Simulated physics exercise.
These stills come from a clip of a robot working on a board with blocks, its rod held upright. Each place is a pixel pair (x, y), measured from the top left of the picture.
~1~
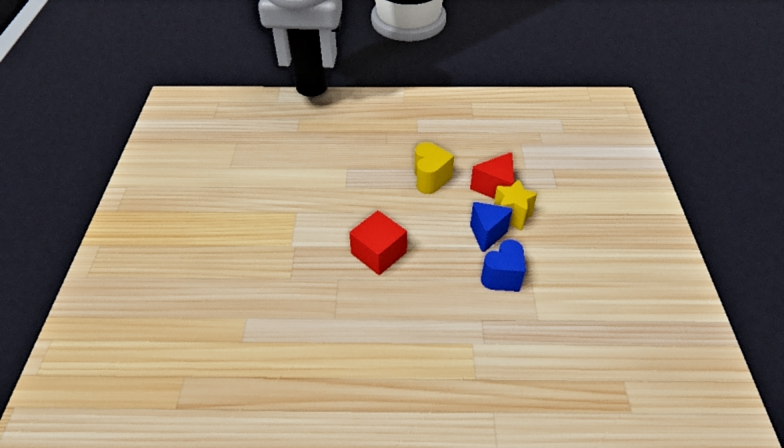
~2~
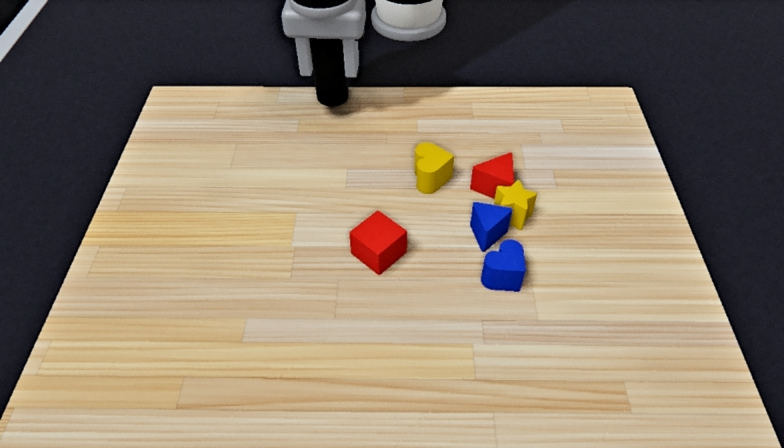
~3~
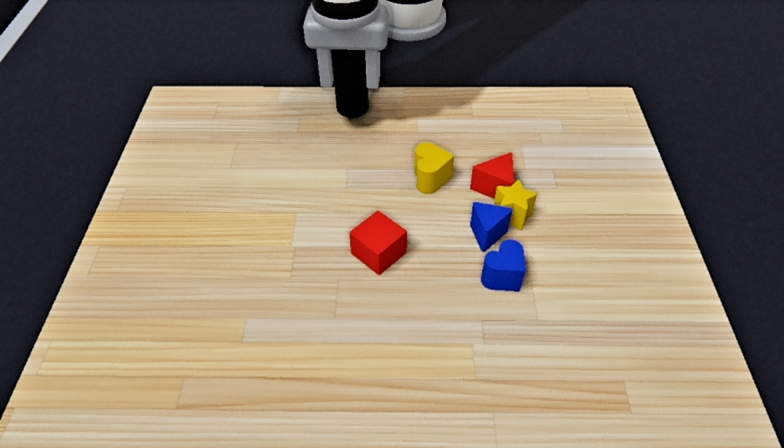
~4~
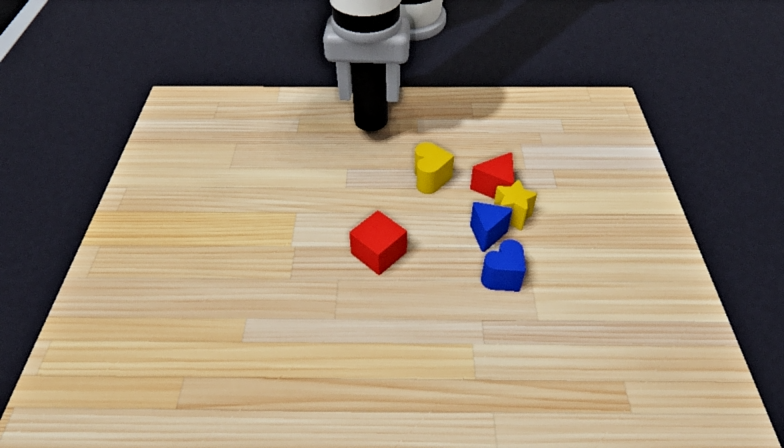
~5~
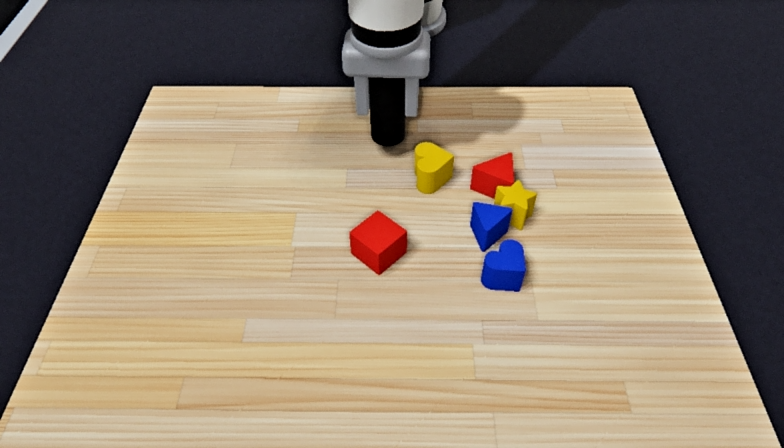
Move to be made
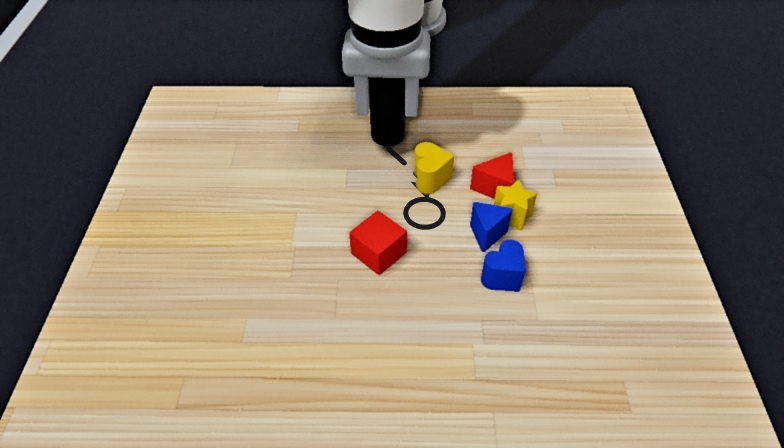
A robot arm with a black rod moves steadily right and slightly toward the viewer from the back edge of a pale wooden board, seen from above by a still camera. A yellow heart, red triangle, yellow star, blue triangle and blue heart sit right of centre, with a red cube to their left. The rod nears the yellow heart, while every block stays still.
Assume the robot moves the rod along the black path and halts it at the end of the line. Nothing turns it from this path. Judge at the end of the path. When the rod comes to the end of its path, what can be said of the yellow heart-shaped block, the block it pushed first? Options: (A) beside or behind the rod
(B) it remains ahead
My pick is A.
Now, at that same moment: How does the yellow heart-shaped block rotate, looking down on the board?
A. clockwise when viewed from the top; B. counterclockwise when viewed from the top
I choose B.
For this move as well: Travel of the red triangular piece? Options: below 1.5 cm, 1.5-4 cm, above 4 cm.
Travels under 1.5 cm.
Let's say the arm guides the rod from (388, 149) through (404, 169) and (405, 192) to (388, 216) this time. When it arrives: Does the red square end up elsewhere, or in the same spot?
It ends up on the same spot.
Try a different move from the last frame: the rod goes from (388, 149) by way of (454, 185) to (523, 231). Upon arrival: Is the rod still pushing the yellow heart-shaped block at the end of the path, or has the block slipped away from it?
It is off to the side or behind.
The line goes from (388, 149) by way of (409, 167) and (426, 188) to (425, 213).
The first path, step by step. One third of the way, rod (409, 154); yellow heart-shaped block (440, 163).
Two thirds of the way, rod (427, 174); yellow heart-shaped block (464, 181), turned 15° anticlockwise.
At the end, rod (425, 200); yellow heart-shaped block (470, 185), turned 25° anticlockwise; red triangular piece unmoved.
